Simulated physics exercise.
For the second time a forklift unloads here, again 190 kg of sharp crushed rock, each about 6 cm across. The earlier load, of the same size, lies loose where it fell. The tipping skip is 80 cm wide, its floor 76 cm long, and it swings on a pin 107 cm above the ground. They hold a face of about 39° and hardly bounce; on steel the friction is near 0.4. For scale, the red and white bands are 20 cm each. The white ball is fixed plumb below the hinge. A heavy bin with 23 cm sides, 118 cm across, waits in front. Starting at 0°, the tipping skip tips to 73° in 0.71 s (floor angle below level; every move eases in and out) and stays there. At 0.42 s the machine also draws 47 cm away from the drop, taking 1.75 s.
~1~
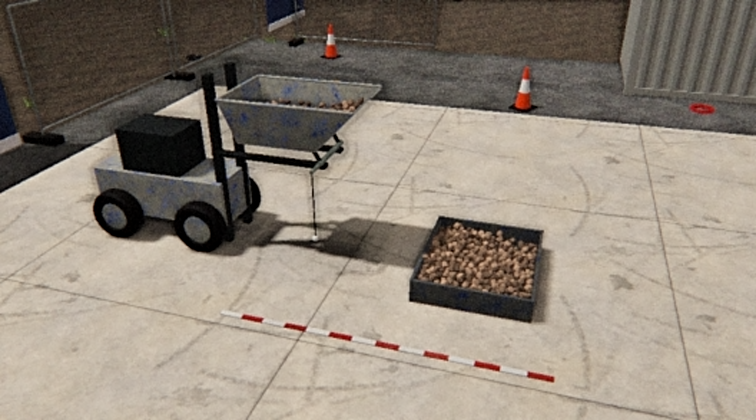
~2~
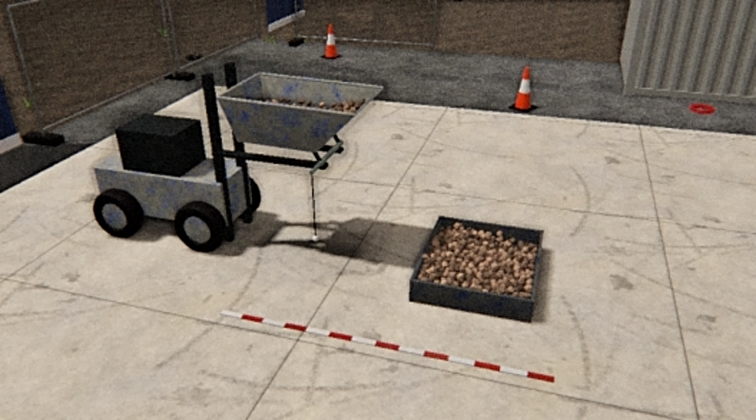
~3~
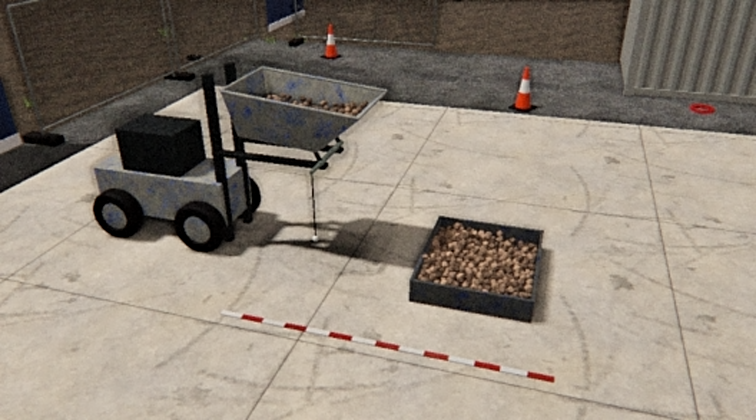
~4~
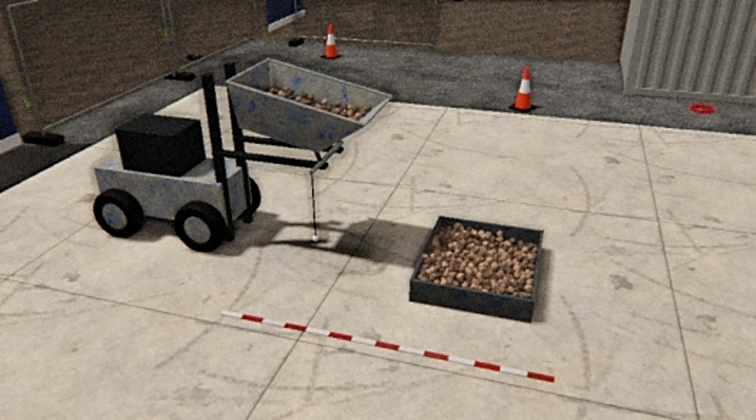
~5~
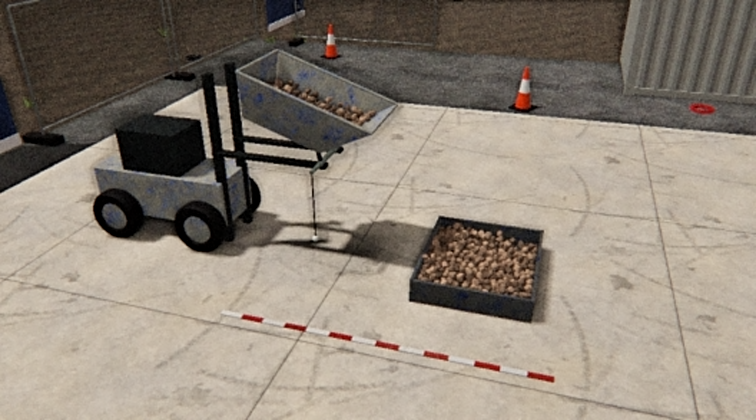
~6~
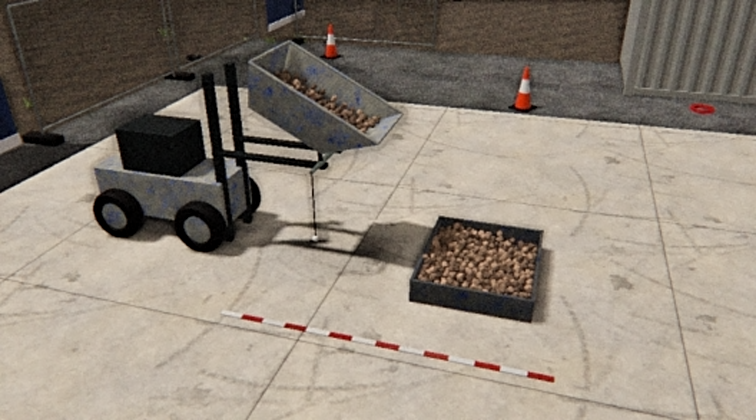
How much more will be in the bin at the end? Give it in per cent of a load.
Some 45 per cent is added.
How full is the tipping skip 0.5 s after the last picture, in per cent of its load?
Roughly 95 per cent is still inside.
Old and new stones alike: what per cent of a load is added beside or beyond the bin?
Some 5 per cent of a load.
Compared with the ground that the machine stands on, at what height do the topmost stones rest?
About 36 cm above it.
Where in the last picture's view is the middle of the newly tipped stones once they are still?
Around (422, 255).
Then, 0.2 s after the last picture the floor is at 61°; in per cent of one load, 100 in the tipping skip, 100 in the bin; the foremost stones are at (531, 276).
Then, 0.5 s after the last picture the floor is at 73°; in per cent of one load, 94 in the tipping skip, 6 short of the bin, 100 in the bin; the foremost stones are at (531, 276).
Then, 2.3 s after the last picture the floor is at 73°; in per cent of one load, 0 in the tipping skip, 52 short of the bin, 145 in the bin, 3 beside or beyond the bin; the foremost stones are at (532, 287).
Then, 4.6 s after the last picture the floor is at 73°; in per cent of one load, 0 in the tipping skip, 52 short of the bin, 145 in the bin, 3 beside or beyond the bin; the foremost stones are at (532, 287). Net gain in the bin, 45.
